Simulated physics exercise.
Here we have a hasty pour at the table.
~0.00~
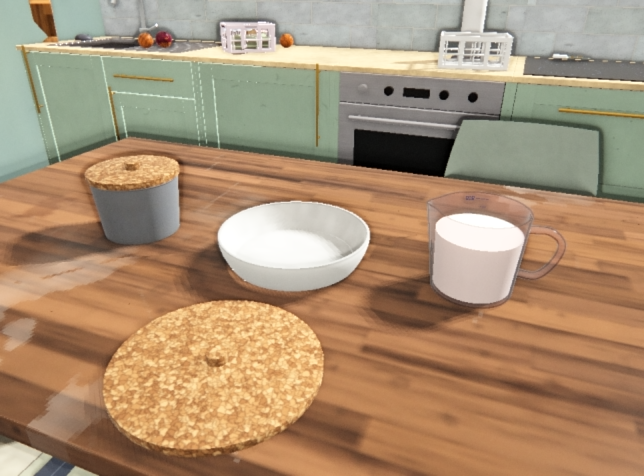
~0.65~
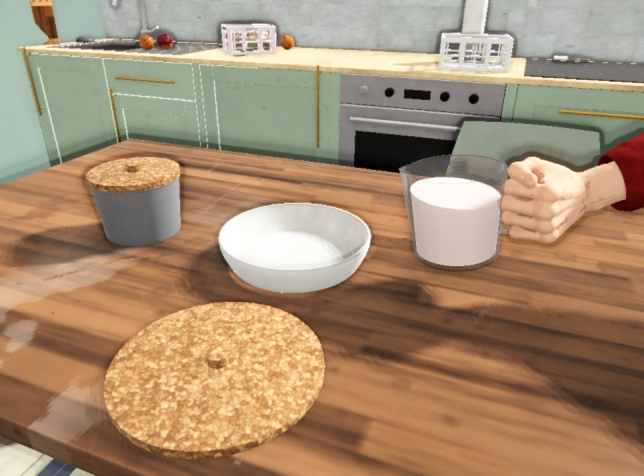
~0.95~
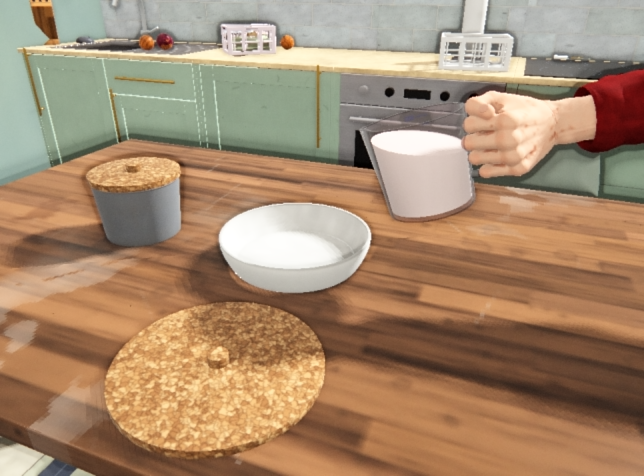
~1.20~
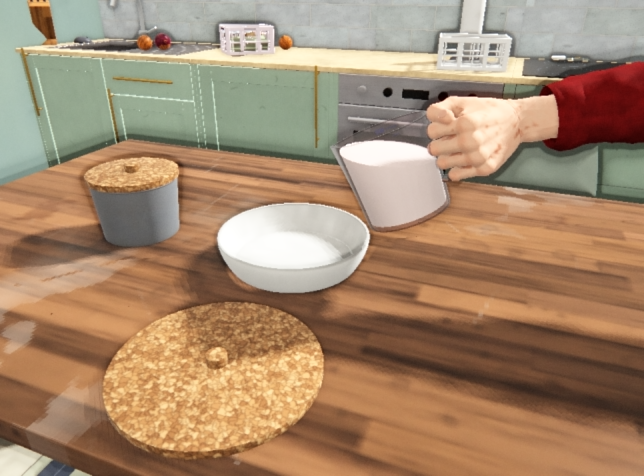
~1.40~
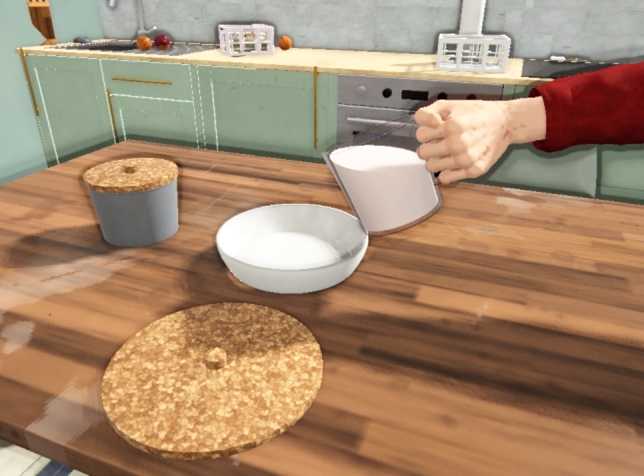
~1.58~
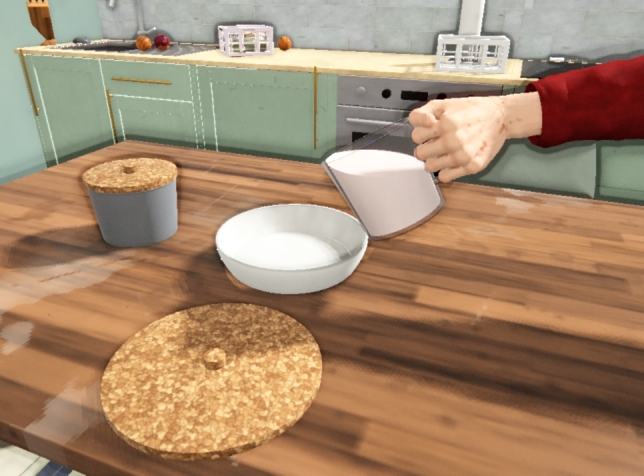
Measuring jug of white liquid being lifted by a red-sleeved hand, moving left and tilting beside an open white dish.
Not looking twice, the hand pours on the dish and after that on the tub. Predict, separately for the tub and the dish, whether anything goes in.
Tub, nothing goes in; dish, something goes in.
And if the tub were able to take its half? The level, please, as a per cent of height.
I reckon it stands at 30 percent of the height.
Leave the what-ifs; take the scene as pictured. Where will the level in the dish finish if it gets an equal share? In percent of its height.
Level at the end: Close to 30 %.
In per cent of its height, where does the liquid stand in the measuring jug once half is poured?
I'd put the level around 35 percent of the height.
After 2.3 s, the milk goes into the dish.
After 3.2 s, it hits the lid of the tub and runs off.
After 4.6 s, the dish has its share inside; the tub is empty, in a puddle.
